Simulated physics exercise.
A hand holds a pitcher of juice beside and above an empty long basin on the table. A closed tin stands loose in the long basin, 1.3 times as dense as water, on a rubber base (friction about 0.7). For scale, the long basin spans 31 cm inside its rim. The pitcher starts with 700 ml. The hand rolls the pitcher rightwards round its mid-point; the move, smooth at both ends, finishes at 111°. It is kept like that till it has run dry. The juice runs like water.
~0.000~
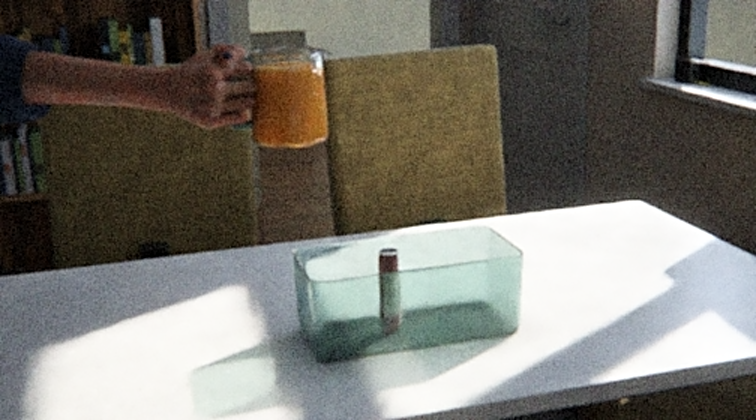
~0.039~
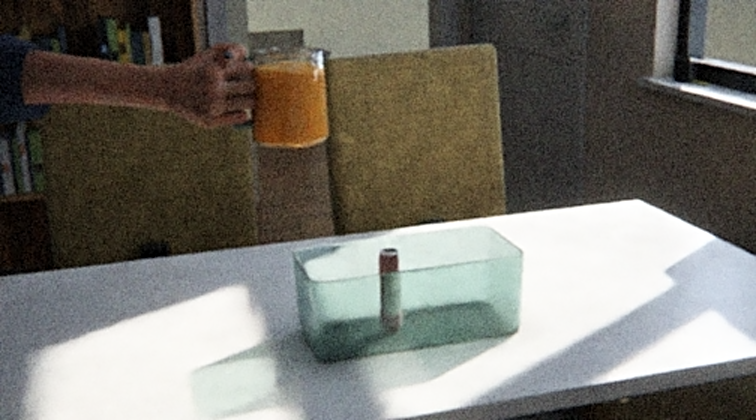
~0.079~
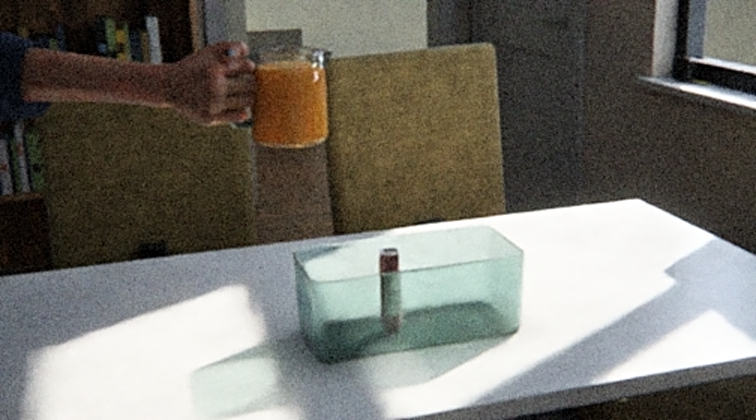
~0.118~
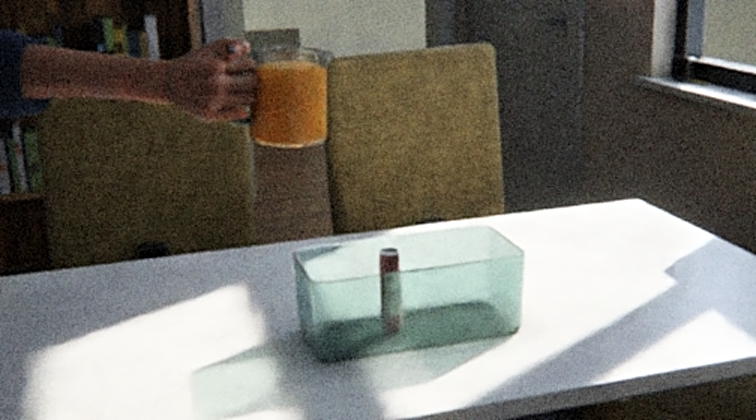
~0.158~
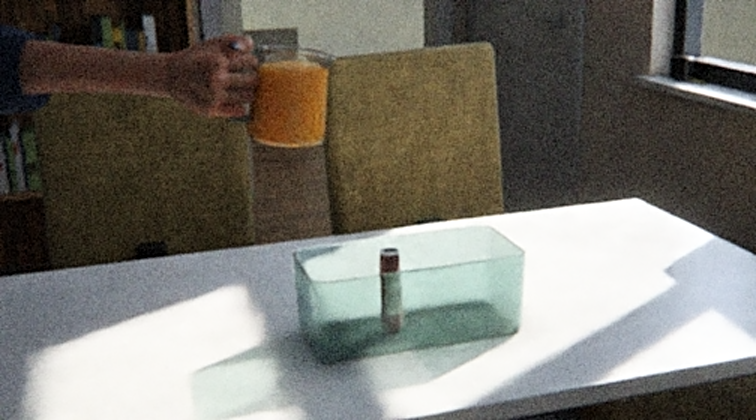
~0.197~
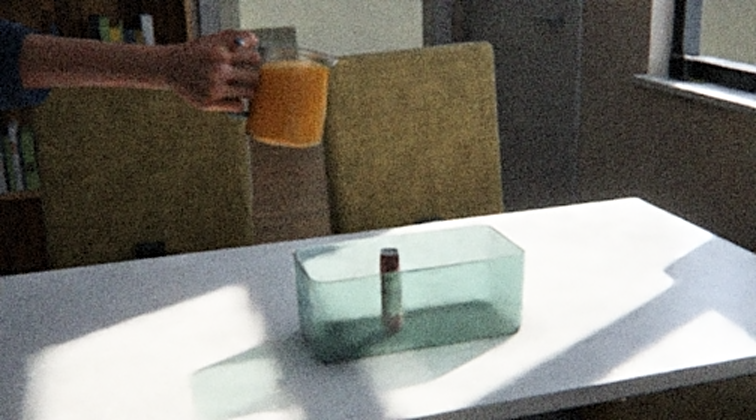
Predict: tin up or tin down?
It remains upright.
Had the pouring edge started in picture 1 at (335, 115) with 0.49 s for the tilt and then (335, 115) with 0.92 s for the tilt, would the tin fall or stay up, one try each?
First it falls; then it topples.
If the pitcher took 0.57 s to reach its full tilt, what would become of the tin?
The tin remains upright.
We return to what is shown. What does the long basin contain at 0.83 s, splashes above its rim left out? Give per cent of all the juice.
Near 36 in a hundred.
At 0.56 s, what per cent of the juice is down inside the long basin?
Near 0 in a hundred.
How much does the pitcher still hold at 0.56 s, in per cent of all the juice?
Near 82 in a hundred.
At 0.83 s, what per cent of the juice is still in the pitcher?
Near 26 in a hundred.
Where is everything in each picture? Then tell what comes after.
In the first frame, it leans 0°; its right rim is at (330, 50); the juice meets the walls at (251, 69) and (319, 64); the long basin's rim runs from (301, 267) to (506, 241); the tin's top is at (388, 255).
In the second frame, it leans 0°; its right rim is at (330, 50); the juice meets the walls at (252, 69) and (320, 64).
In the third frame, it leans 2°; its right rim is at (332, 51); the juice meets the walls at (253, 68) and (321, 65).
In the fourth frame, it leans 4°; its right rim is at (334, 53); the juice meets the walls at (254, 68) and (323, 65).
In the fifth frame, it leans 8°; its right rim is at (336, 55); the juice meets the walls at (255, 69) and (324, 65).
In the sixth frame, it leans 12°; its right rim is at (339, 59); the juice meets the walls at (256, 70) and (328, 65).
After 0.56 s the tilt is 75° and 81 per cent is still to pour; the tin stands where it began.
After 0.83 s the tilt is 109° and 25 per cent is still to pour; the tin stands where it began.
After 1.11 s the tilt is 111° and 2 per cent is still to pour; the tin stands where it began.
After 1.42 s the tilt is 111° and 0 per cent is still to pour; the tin stands where it began.
In the end the tin stands where it began.
